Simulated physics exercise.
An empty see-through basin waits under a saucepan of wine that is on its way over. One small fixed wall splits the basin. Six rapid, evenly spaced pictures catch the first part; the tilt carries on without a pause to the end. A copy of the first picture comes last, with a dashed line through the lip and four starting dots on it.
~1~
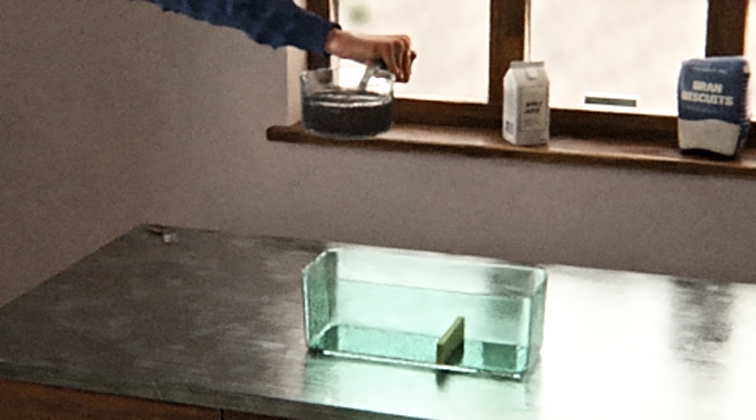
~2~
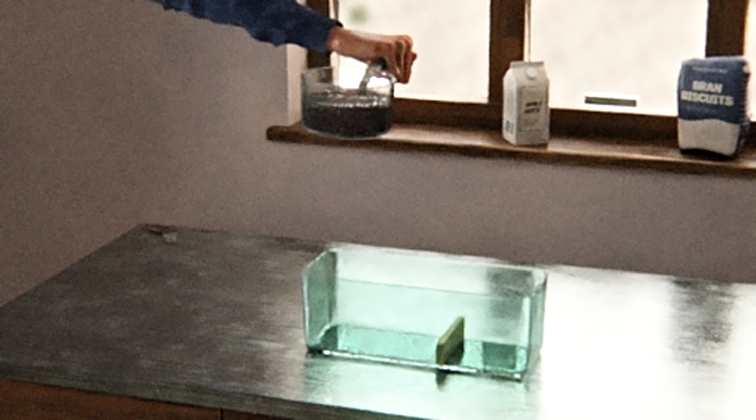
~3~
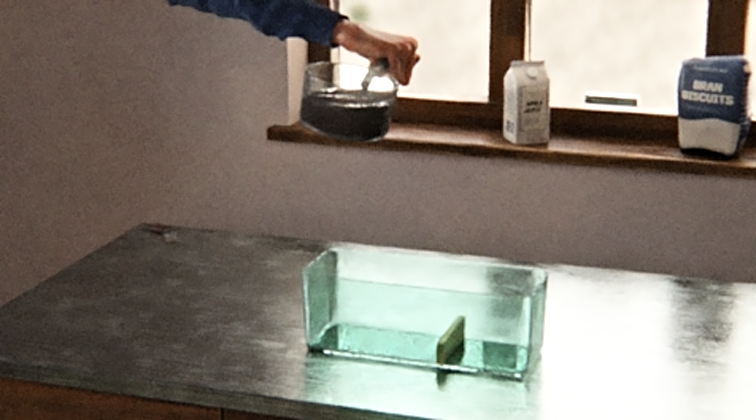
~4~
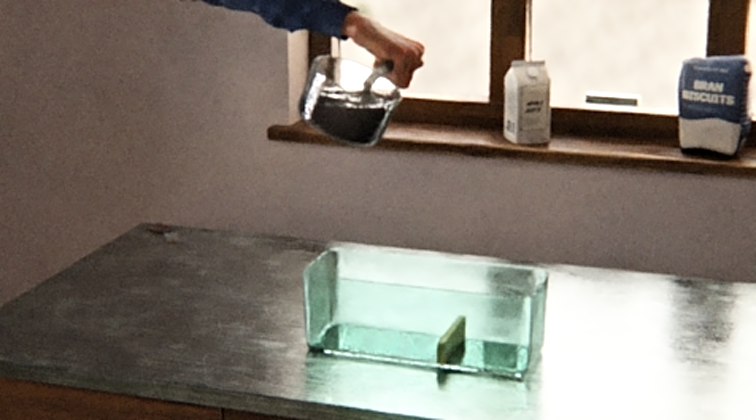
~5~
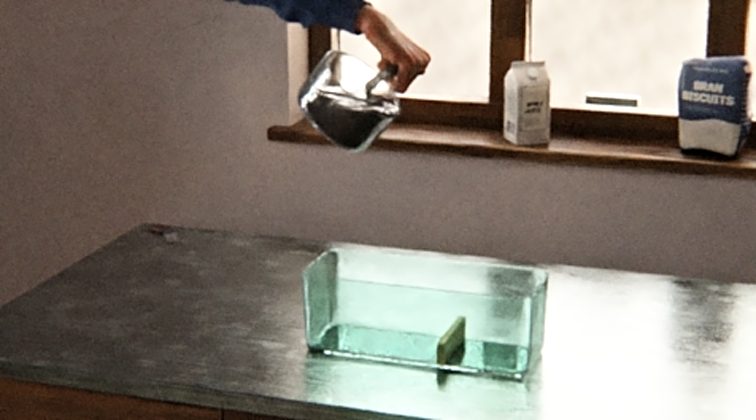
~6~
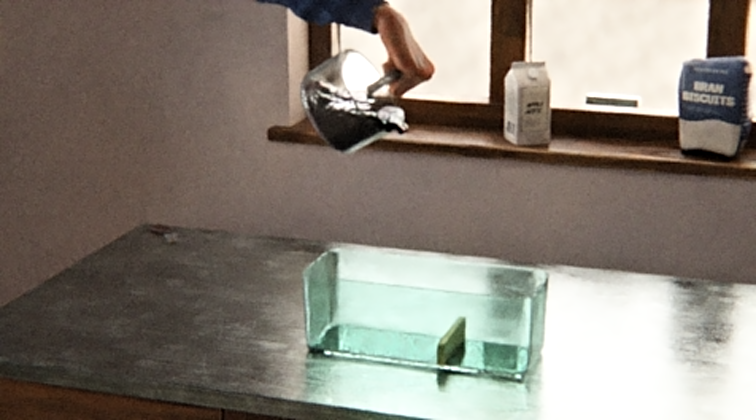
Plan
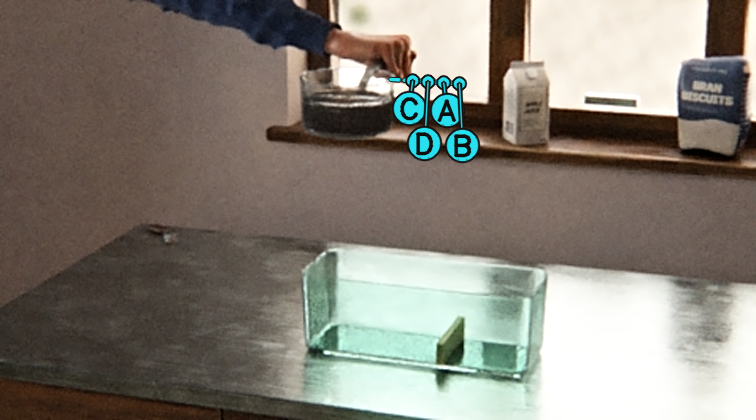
The clip opens on a hand holding a see-through saucepan of dark wine upright, above and behind an empty, green-tinted basin with a low upright wall inside. The hand tips the pan to the right, slightly at first, then steeply, until wine just passes over its lip.
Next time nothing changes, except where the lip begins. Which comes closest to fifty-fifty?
Go for C.
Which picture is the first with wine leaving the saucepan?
Picture 6.
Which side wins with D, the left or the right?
More ends on the right.
In cyan, A at (443, 82); B at (459, 83); C at (412, 80); D at (428, 81).
With A, about 22 % ends left of the wall and 71 % right of it; 7 % is lost outside.
With B, about 20 % ends left of the wall and 68 % right of it; 12 % is lost outside.
With C, about 44 % ends left of the wall and 54 % right of it.
With D, about 26 % ends left of the wall and 69 % right of it; 6 % is lost outside.
